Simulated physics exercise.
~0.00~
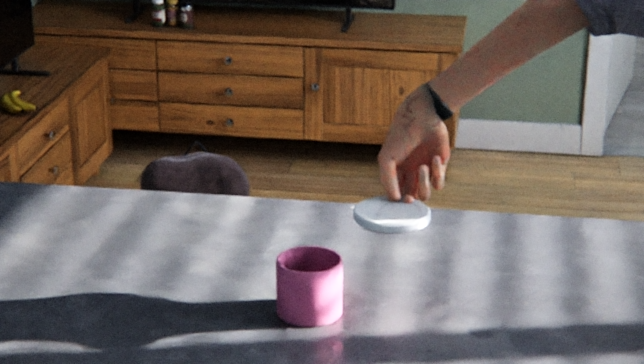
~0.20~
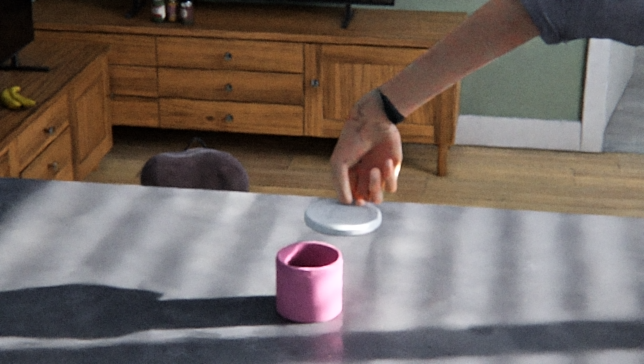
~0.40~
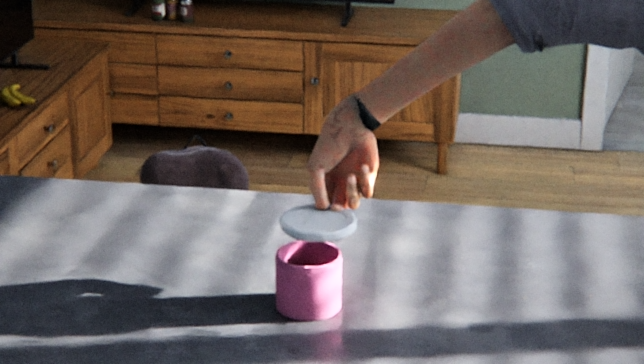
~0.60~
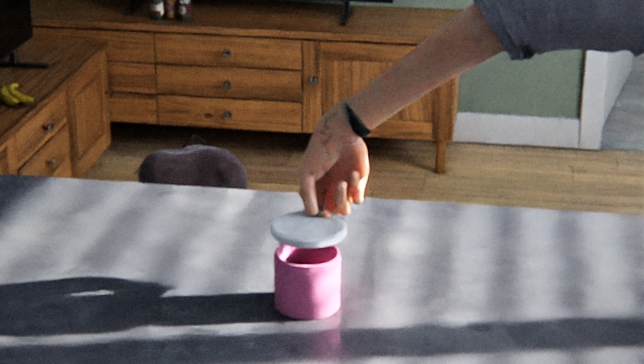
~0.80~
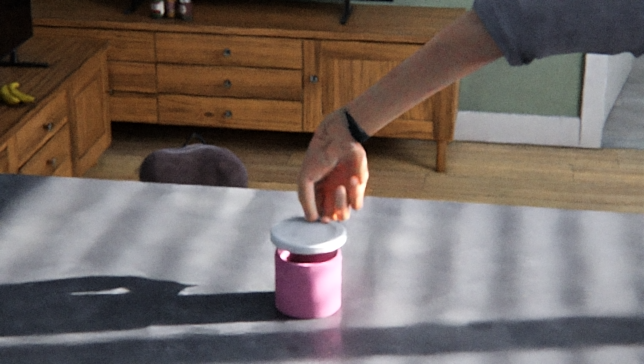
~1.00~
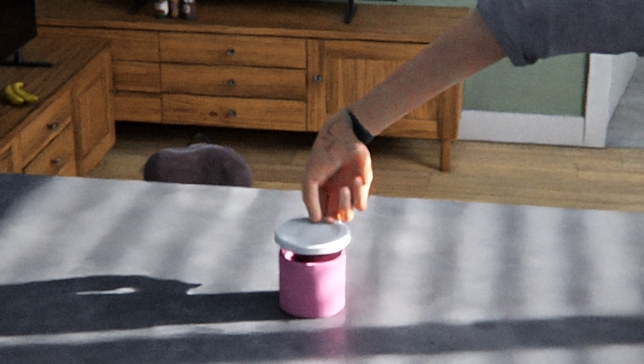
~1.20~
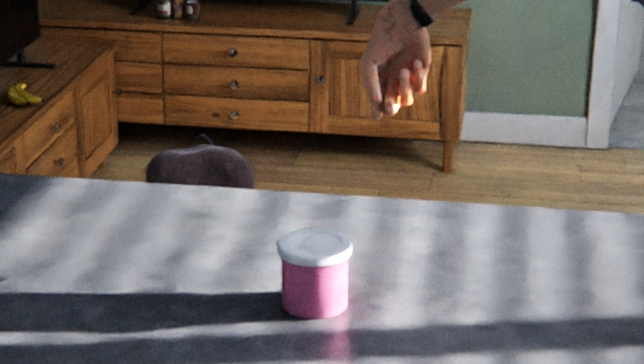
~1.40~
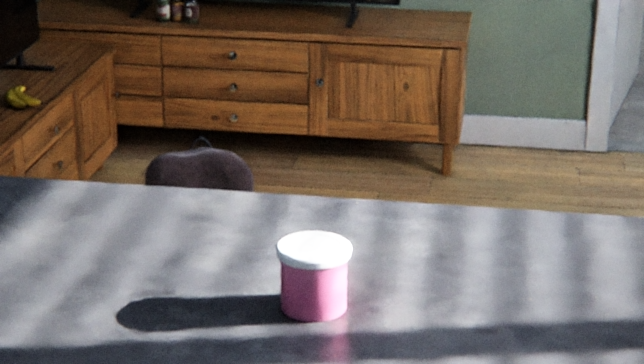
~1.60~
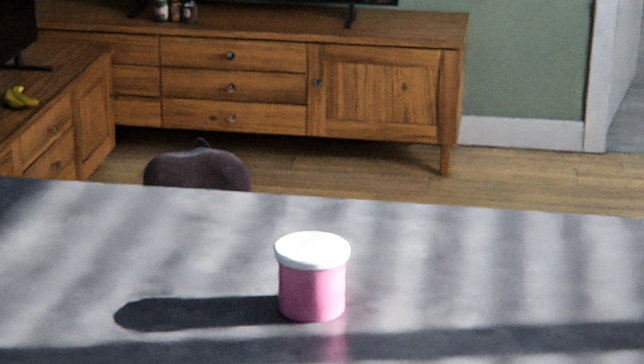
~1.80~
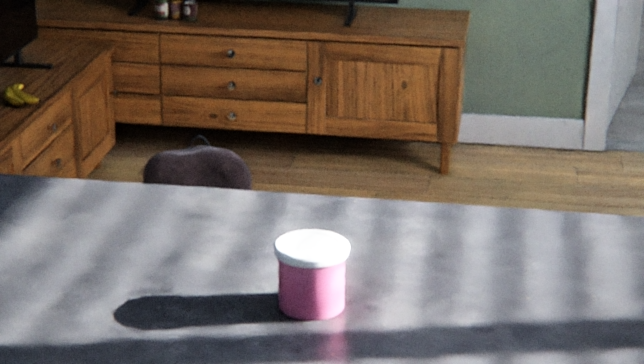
A bare forearm with a dark wristband and a grey sleeve reaches in from the upper right, holding a round white coaster above a grey tabletop striped with shadows. The slightly swaying view looks down across the table, with a pink cup near the centre, a chair behind it and wooden cabinets beyond. The hand carries the coaster left until it is over the cup, then lowers it towards the opening. The fingers let go and the hand draws back out of sight. The coaster stays resting flat on the rim, covering the cup.
